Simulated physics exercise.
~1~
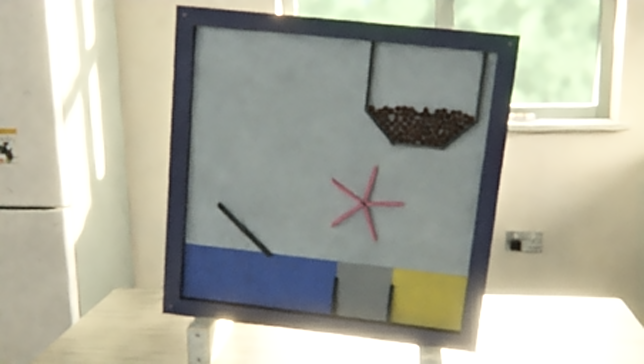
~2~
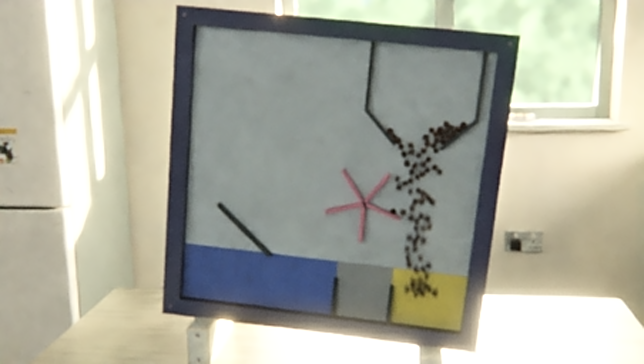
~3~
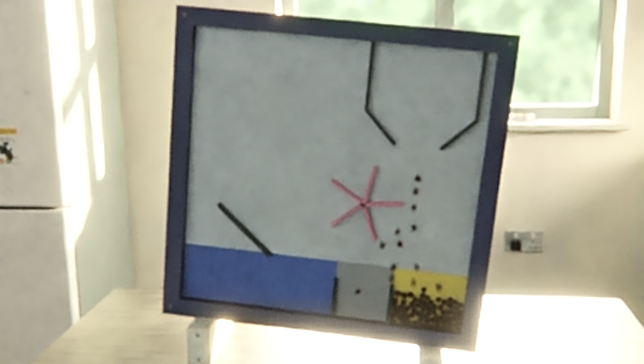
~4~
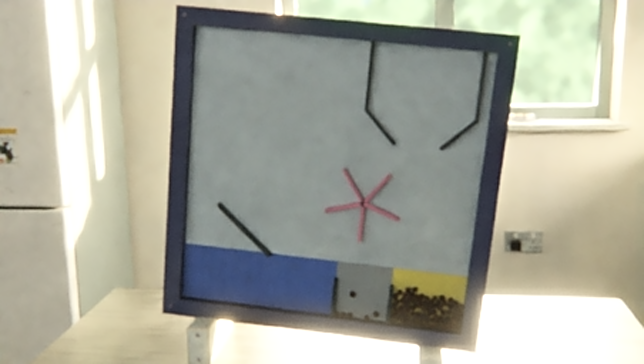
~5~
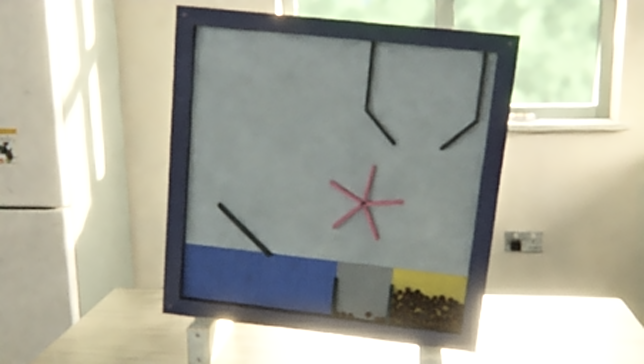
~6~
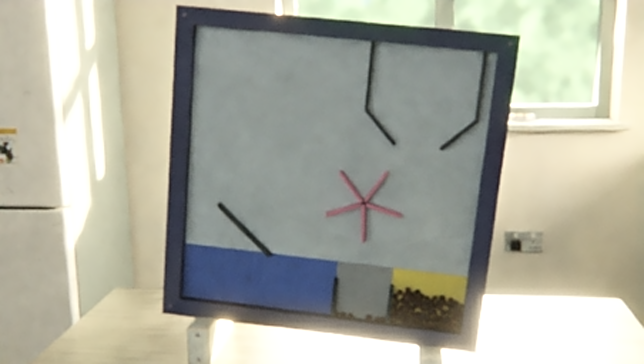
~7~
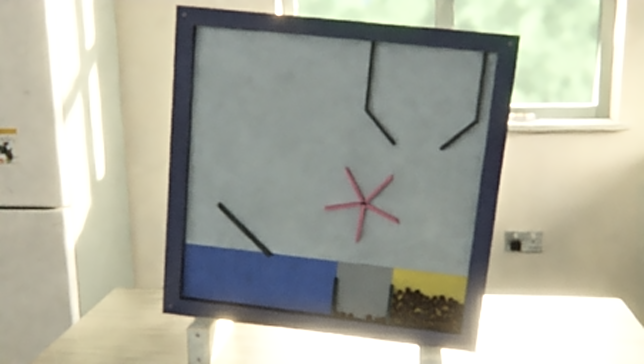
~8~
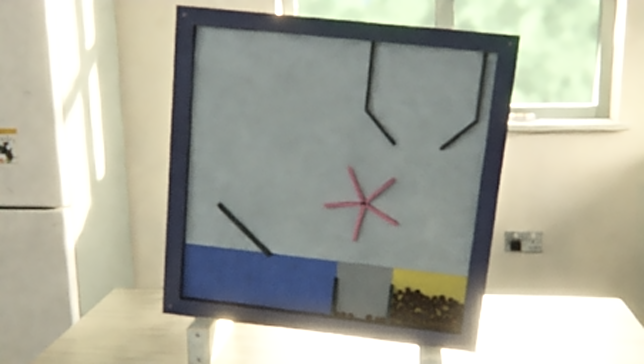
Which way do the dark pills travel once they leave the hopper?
They fall downward, past the red star and into the bins at the bottom of the box.
An upright box's hopper drops dark pills past a turning red star, mostly into yellow.
